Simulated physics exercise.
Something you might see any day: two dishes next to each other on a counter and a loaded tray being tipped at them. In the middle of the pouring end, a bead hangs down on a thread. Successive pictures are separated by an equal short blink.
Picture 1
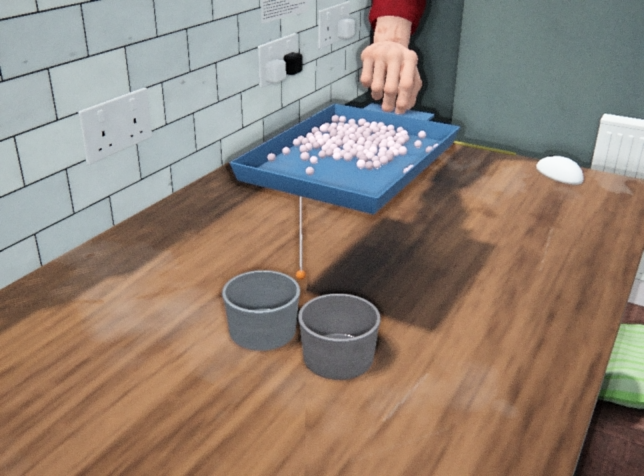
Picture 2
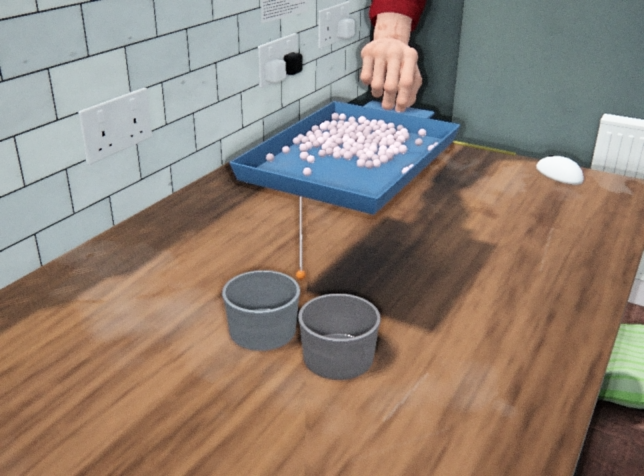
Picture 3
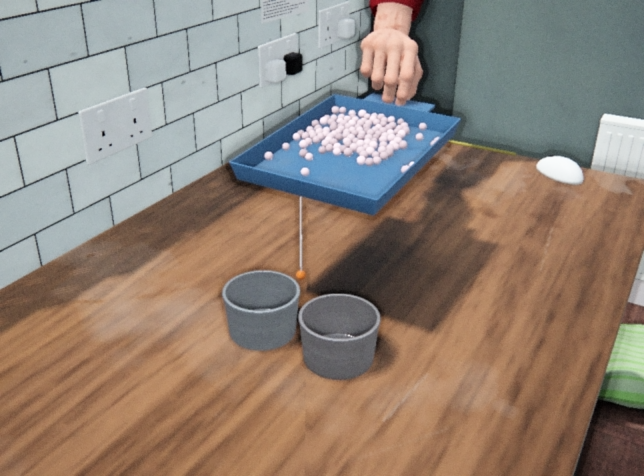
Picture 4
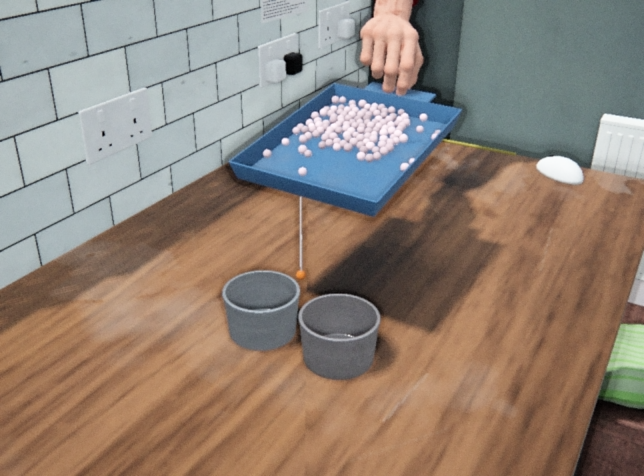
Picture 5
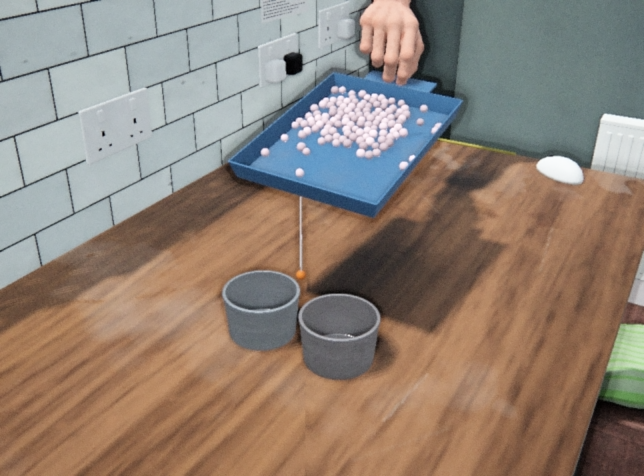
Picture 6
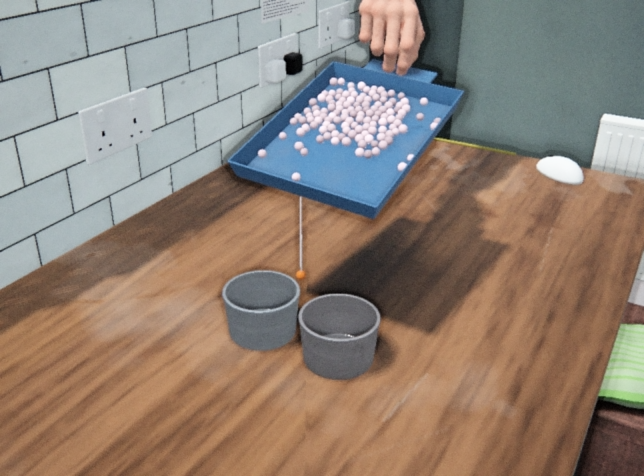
A blue tray of pale pink beads slowly tilts as a hand raises its far end.
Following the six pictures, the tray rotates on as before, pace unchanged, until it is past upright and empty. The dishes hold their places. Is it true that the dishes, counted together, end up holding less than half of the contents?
No, more than half.
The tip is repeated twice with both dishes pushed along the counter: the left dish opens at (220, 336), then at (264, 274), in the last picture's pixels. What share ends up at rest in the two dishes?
In the first position around 0 percent, in the second around 10 percent.
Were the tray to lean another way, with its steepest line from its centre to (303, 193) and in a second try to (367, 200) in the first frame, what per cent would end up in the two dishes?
The first try yields 50 percent and the second 60 percent.
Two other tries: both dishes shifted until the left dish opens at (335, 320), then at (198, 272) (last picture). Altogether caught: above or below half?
A majority, then a minority.
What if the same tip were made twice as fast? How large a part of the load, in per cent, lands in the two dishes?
Close to 40 in a hundred.
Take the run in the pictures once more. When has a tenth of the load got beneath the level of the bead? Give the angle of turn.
55° or so.
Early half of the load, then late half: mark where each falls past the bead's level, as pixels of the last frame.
Half one: (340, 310), half two: (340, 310).
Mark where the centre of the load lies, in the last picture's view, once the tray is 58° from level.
The middle of the pieces shows up near (337, 194).
Just after the last frame, tray tipped steeply; the larger part on the tray; about a tenth in the right dish; just a few outside both; just a few in the air.
A moment on, tray tipped right over; about a tenth on the tray; roughly half in the right dish; about a tenth outside both; roughly a quarter in the air.
Further on, tray tipped past a quarter turn; the larger part in the right dish; roughly a quarter outside both.
When it is over, tray tipped past a quarter turn; the larger part in the right dish; not one in the left dish; roughly a quarter outside both.
